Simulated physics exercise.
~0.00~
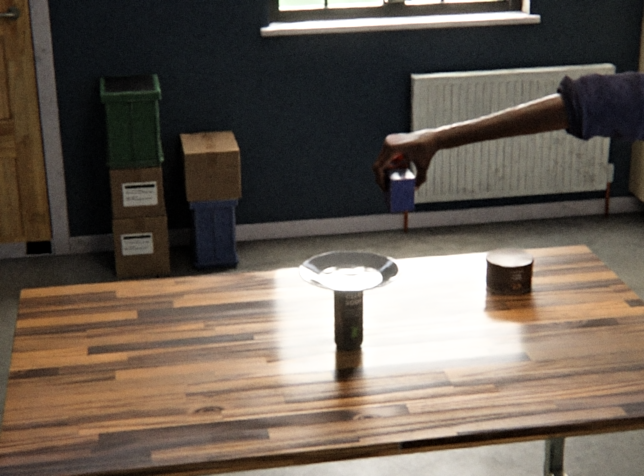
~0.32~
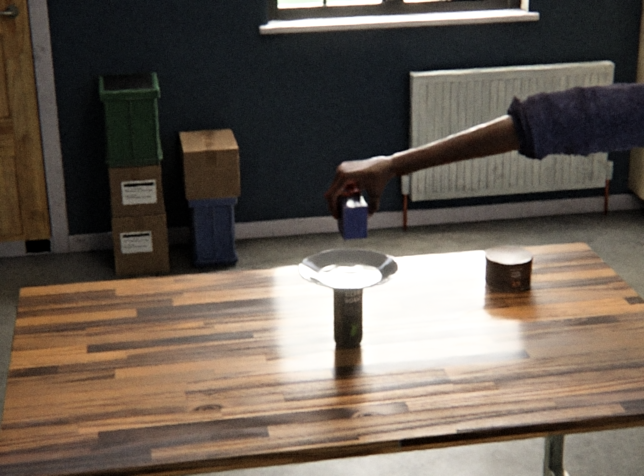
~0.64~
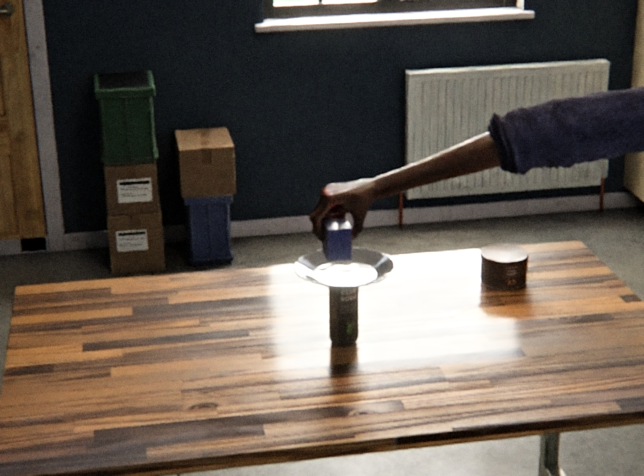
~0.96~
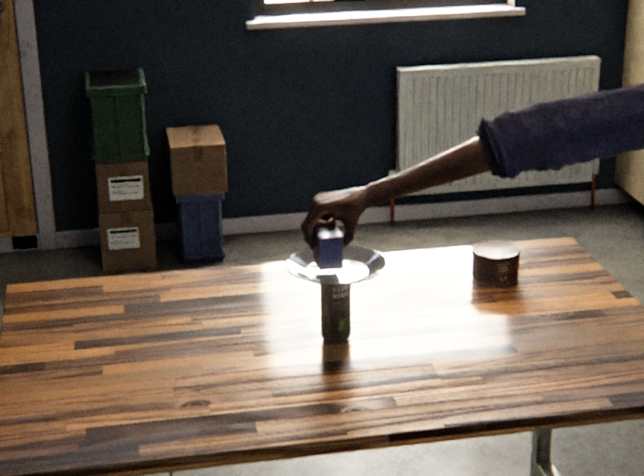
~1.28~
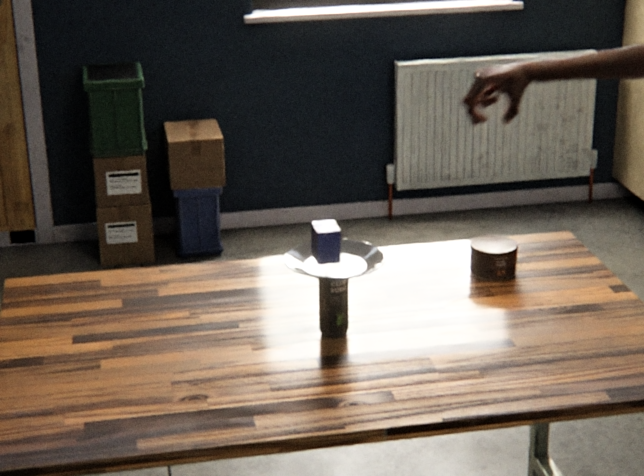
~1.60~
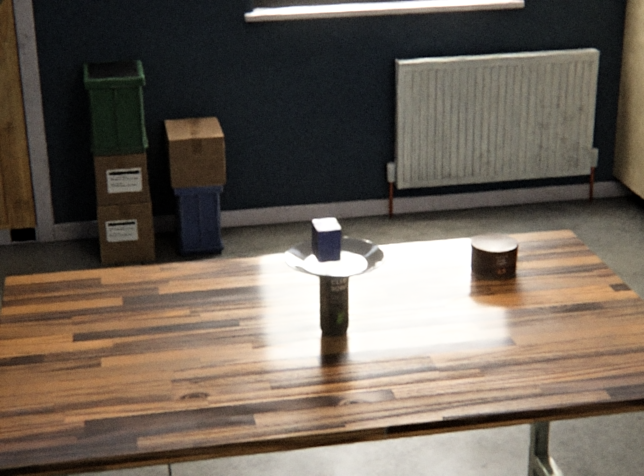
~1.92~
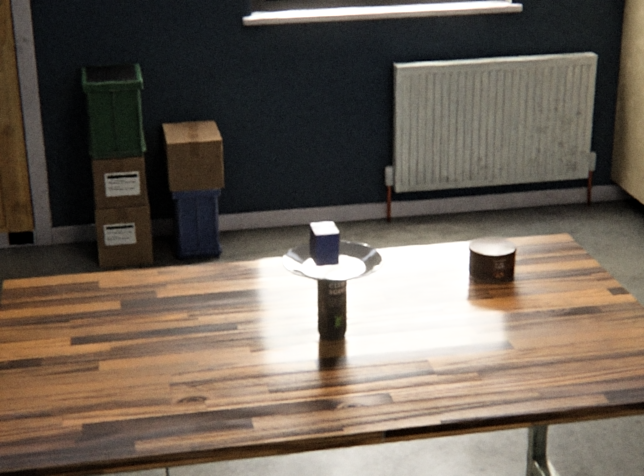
An arm in a dark sleeve carried a small blue block leftward and lowered it onto a grey plate balanced on a black can, then let go and drew away to the right, leaving the block standing upright on the steady pile.
